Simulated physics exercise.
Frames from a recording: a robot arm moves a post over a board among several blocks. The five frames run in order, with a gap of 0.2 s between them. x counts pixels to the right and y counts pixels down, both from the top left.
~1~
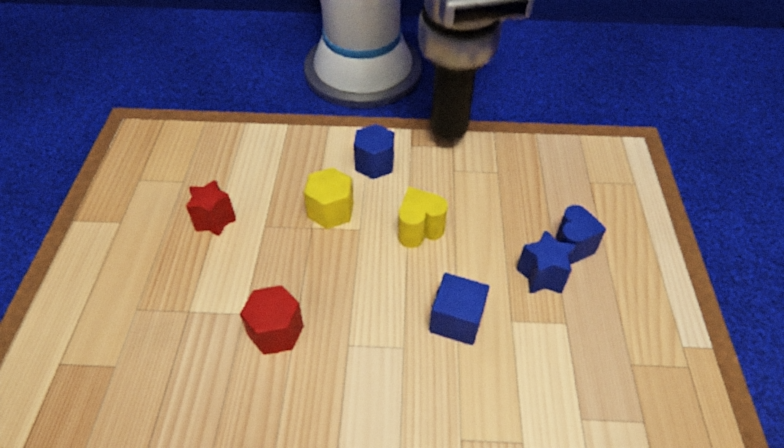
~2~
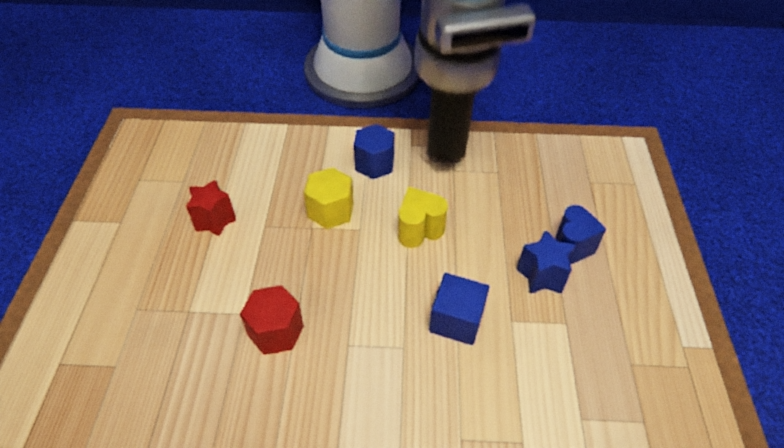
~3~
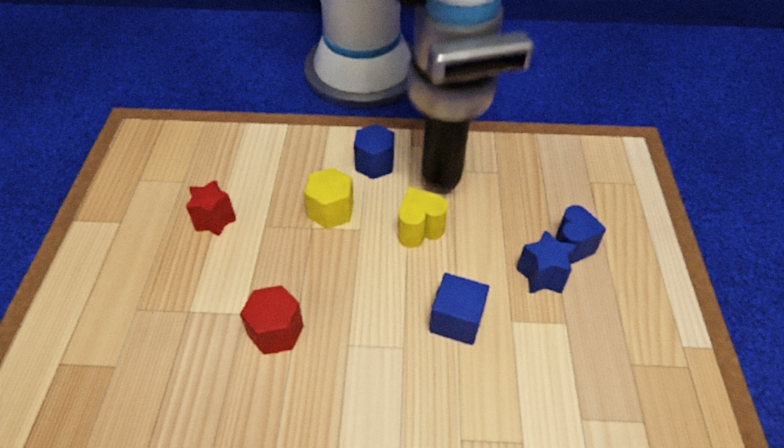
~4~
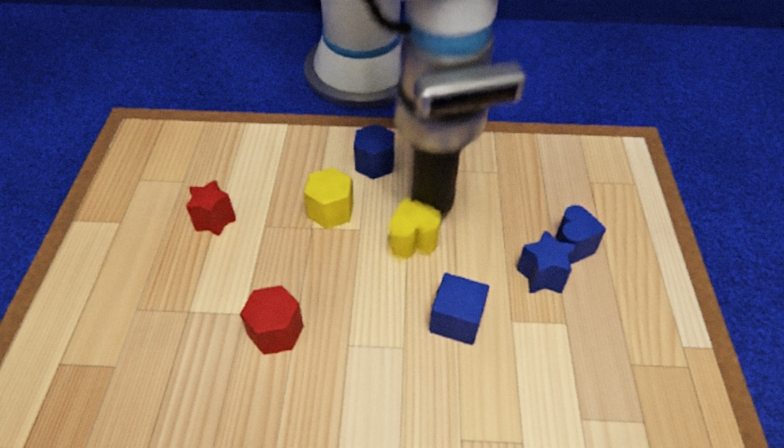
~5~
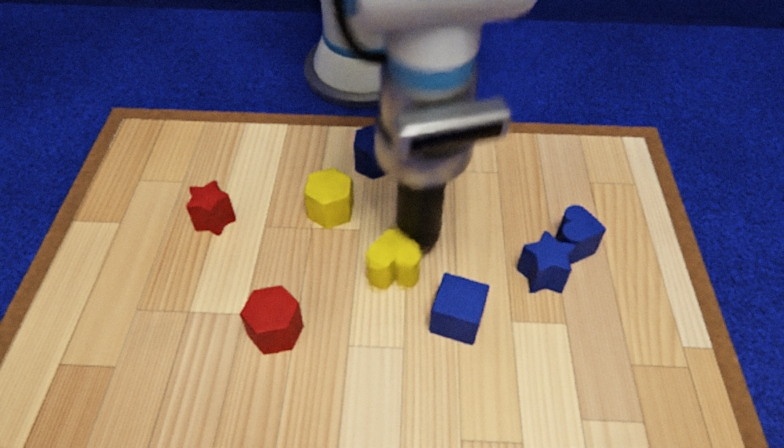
Robot arm lowering its dark post across a wooden board and pushing a yellow heart block toward the lower left.
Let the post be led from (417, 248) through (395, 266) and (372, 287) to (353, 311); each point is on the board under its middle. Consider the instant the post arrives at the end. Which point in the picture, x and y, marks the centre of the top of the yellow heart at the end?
Somewhere near (327, 324).
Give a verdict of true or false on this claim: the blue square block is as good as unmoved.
Answer: True.
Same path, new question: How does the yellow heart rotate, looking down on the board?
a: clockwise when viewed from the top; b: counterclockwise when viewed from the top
b.
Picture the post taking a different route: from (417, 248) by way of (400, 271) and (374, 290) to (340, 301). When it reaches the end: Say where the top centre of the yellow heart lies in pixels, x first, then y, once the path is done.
The centre of its top will be at (326, 317).
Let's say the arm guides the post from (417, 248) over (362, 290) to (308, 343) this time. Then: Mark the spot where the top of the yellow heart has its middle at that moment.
I'd say the yellow heart ends with its top centre at (292, 366).
What follows on the original path. Halfway along, post at (383, 263); yellow heart at (360, 284), turned 20° anticlockwise.
At the end, post at (352, 299); red hexagon still; yellow heart at (327, 324), turned 20° anticlockwise; blue square block still.
